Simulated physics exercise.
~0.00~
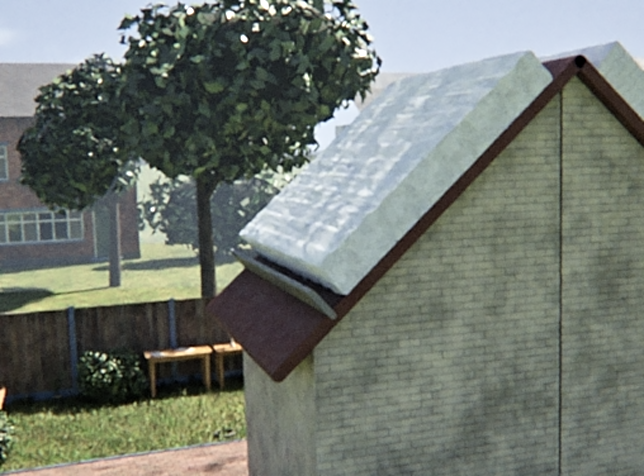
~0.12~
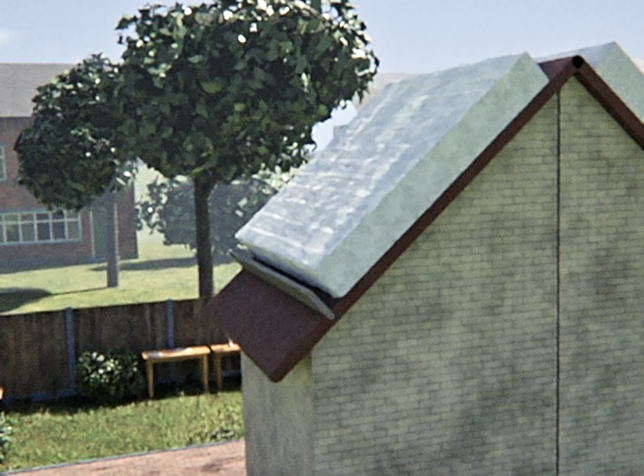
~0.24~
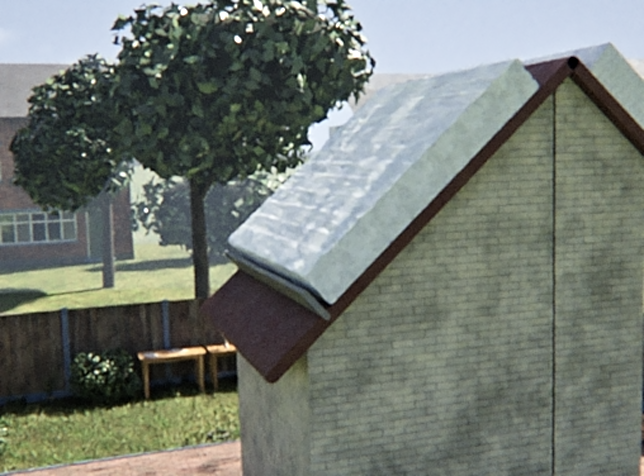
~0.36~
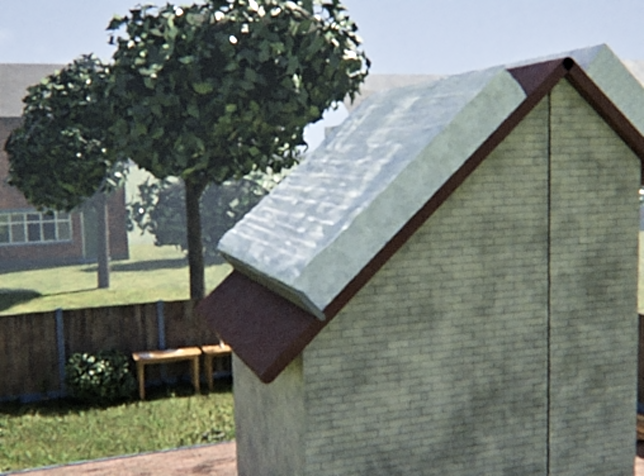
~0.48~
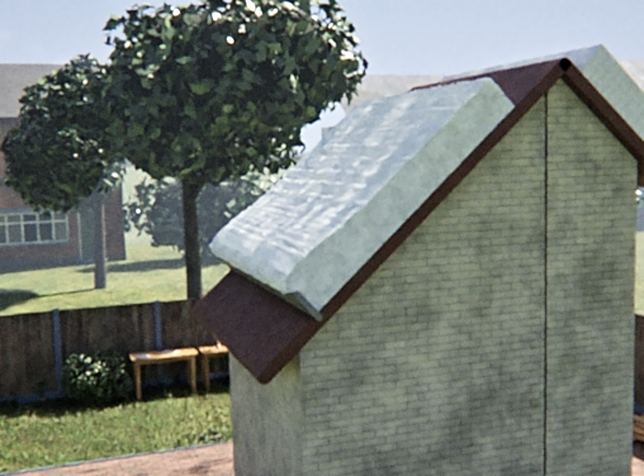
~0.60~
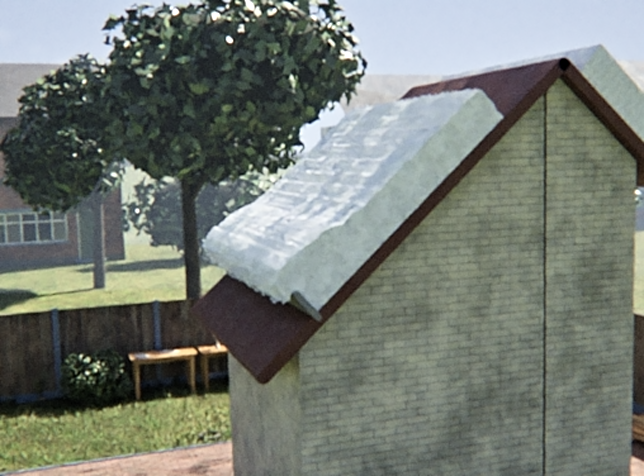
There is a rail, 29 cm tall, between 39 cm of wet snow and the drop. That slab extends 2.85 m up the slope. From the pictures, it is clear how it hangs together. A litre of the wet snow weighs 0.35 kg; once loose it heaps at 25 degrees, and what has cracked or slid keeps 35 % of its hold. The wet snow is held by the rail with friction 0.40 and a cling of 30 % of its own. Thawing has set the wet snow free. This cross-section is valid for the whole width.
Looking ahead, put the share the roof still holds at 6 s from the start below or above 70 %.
Look for a value beneath 70 per cent.
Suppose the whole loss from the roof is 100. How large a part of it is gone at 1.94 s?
80 per cent.
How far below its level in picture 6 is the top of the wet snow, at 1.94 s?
The gap comes to roughly 0.8 metres.
By 1.21 s, 89 % of the snow is on the roof.
By 1.94 s, 65 % of the snow is on the roof.
By 2.67 s, 56 % of the snow is on the roof.
By 3.40 s, 55 % of the snow is on the roof.
By 6.00 s, at the end, 55 % of the snow is on the roof.
